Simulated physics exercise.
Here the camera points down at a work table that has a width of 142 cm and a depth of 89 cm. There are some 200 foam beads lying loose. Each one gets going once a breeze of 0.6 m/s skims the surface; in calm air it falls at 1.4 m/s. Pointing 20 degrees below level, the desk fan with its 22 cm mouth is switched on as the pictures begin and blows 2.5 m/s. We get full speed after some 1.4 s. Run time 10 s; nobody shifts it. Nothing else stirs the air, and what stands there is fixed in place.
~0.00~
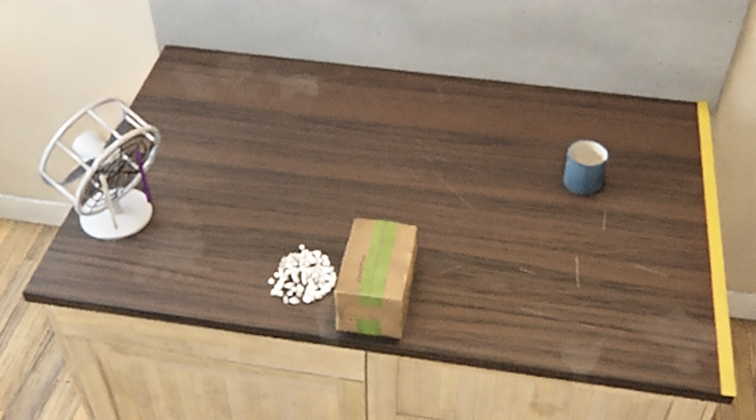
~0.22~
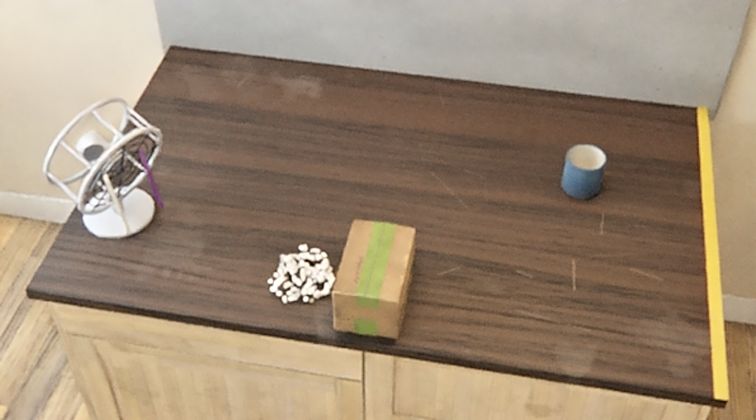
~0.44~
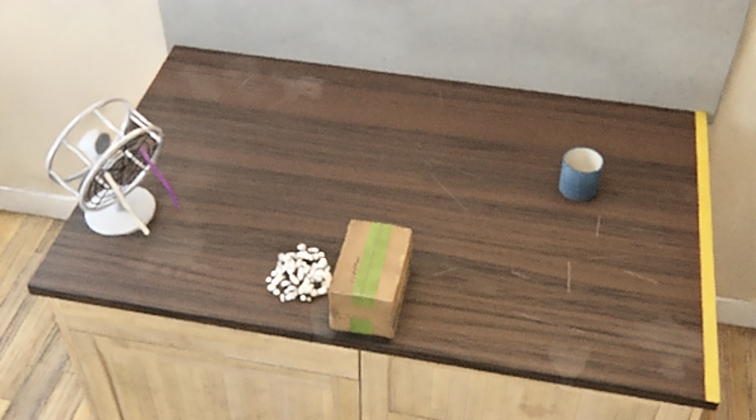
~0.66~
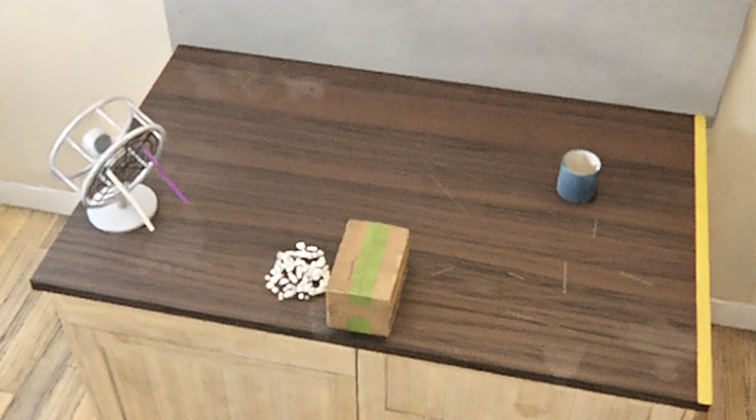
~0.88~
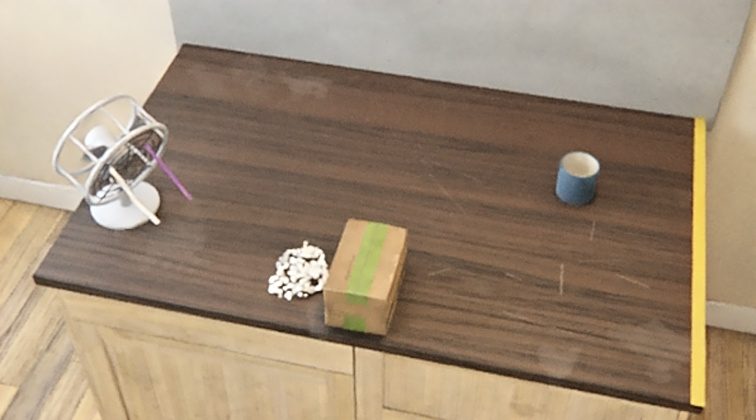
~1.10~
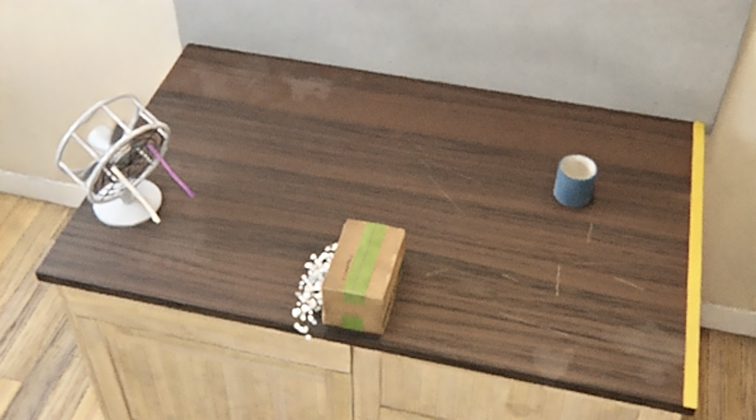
Dark wooden table with a fan, box and blue mug, white foam beads lying still, then shifting and spreading beside the box.
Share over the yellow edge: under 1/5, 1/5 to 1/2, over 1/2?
My bet is that two to five tenths will be past that edge.
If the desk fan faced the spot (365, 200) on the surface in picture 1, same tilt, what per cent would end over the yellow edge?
Then about 0 per cent.
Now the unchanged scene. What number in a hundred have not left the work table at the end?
About 10 percent of them remain.
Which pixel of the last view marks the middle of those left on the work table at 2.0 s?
Around (637, 213).
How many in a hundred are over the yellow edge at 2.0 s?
I'd say near 0 per cent by then.
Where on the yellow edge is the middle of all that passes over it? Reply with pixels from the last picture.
(702, 229).
After 2.0 s, 53 % are on the move or not yet settled, 0 % are over the yellow edge; the middle of those still in play is near (637, 213).
After 3.2 s, 16 % are on the move or not yet settled, 33 % are over the yellow edge; the middle of those still in play is near (621, 205).
After 5.5 s, 9 % are on the move or not yet settled, 36 % are over the yellow edge.
After 10.0 s, at the end, 36 % are over the yellow edge.
